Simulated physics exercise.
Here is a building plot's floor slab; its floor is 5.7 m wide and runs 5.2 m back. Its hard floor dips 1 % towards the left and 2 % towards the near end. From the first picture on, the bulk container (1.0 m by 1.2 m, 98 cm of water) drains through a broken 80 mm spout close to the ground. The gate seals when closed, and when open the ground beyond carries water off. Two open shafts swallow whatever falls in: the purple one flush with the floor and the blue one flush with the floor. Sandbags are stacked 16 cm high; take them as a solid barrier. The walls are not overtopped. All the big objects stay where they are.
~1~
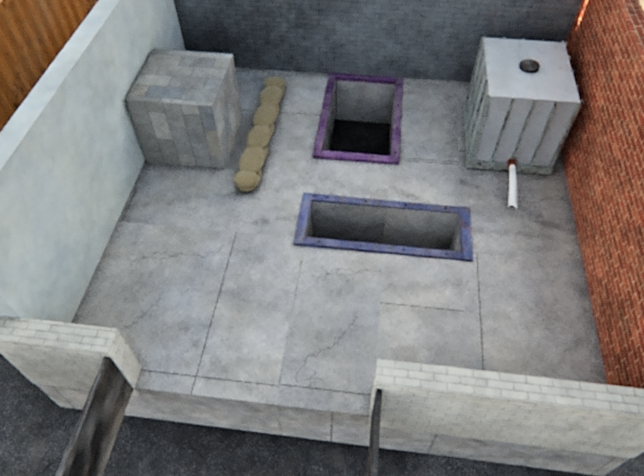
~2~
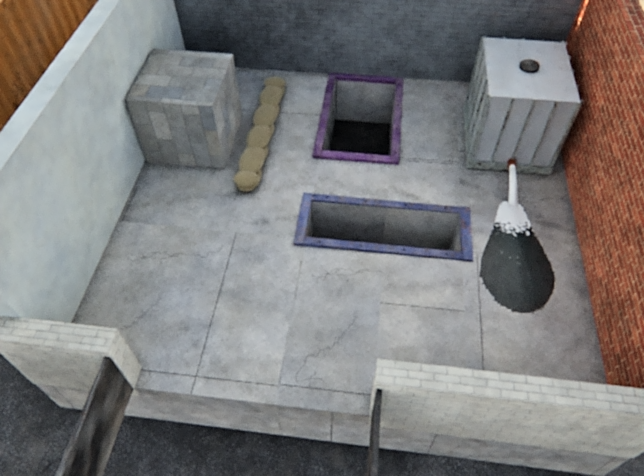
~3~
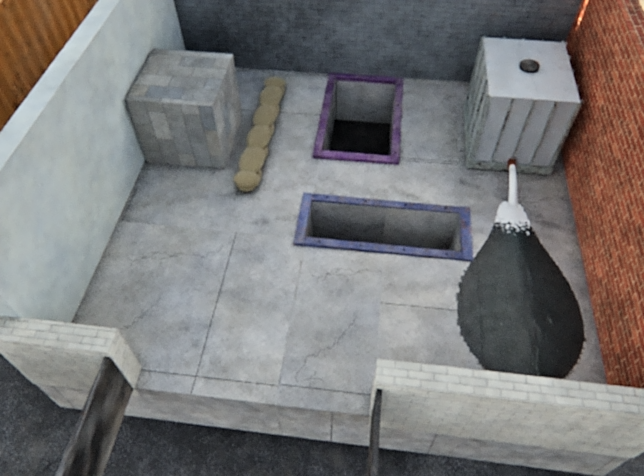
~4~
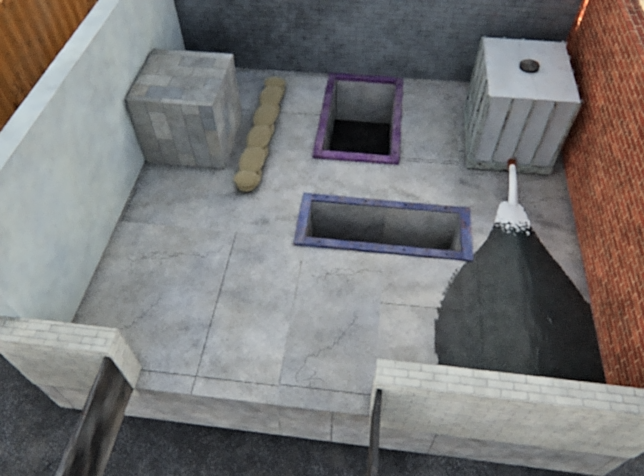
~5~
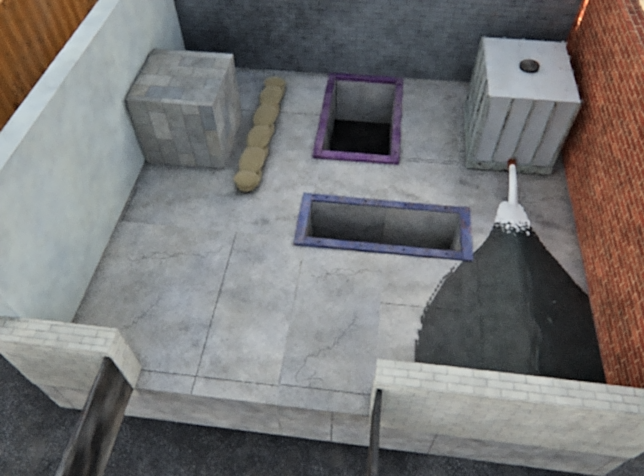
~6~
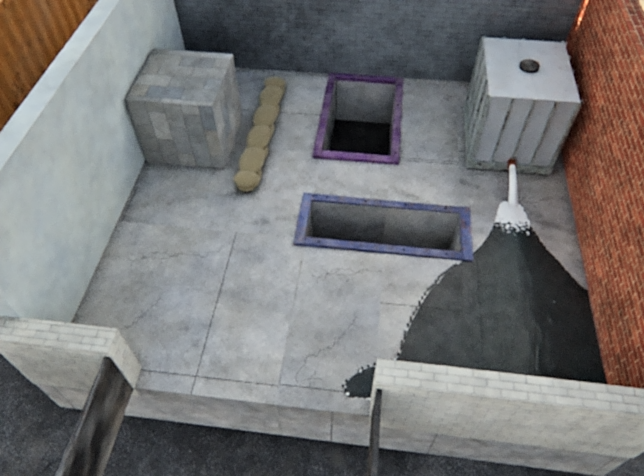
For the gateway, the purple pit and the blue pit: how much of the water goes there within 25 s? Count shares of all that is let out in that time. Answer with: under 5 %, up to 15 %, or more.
Shares: The gateway takes above 15 %; the purple pit takes under 5 %; the blue pit takes not even 5 %.
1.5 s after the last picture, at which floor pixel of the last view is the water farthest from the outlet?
At about (274, 380).
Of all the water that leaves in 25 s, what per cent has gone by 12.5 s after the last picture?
Some 45 per cent by then.
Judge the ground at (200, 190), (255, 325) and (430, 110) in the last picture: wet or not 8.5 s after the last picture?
In that order: Dry, wet, not reached.
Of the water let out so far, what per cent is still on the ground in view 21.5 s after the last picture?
Some 56 per cent remains.
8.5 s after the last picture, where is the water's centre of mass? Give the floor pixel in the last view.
Around (406, 342).
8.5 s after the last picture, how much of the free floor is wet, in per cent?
Near 35 per cent is wet.
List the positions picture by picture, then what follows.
The jet has just started at (513, 177); the ground is still dry, in the first picture.
From the spout at (513, 177) the water has spread over 0.8 m2; its tip is at (517, 308), and it is 1.2 cm deep on average, in the second picture.
From the spout at (513, 177) the water has spread over 1.9 m2; its tip is at a hidden place, and it is 1.1 cm deep on average, in the third picture.
The jet leaves at (513, 177); the sheet reaches a hidden place, 3.4 m away, and wets 2.9 m2, in the fourth picture.
The jet leaves at (513, 177); the sheet reaches a hidden place, 3.5 m away, and wets 3.2 m2, in the fifth picture.
The jet leaves at (513, 177); the sheet reaches a hidden place, 3.8 m away, and wets 3.5 m2, in the sixth picture.
Then, 1.5 s after the last picture water covers 20 % of the floor and is deepest (5 cm) near (527, 409); gone so far, the gateway 0 %, the purple pit 0 %, the blue pit 0 %.
Then, 4.5 s after the last picture water covers 25 % of the floor and is deepest (6 cm) near (527, 409); gone so far, the gateway 2 %, the purple pit 0 %, the blue pit 0 %.
Then, 8.5 s after the last picture water covers 35 % of the floor and is deepest (7 cm) near (508, 407); gone so far, the gateway 10 %, the purple pit 0 %, the blue pit 0 %.
Then, 12.5 s after the last picture water covers 40 % of the floor and is deepest (7 cm) near (508, 407); gone so far, the gateway 19 %, the purple pit 0 %, the blue pit 0 %.
Then, 21.5 s after the last picture water covers 40 % of the floor and is deepest (6 cm) near (490, 405); gone so far, the gateway 44 %, the purple pit 0 %, the blue pit 0 %.
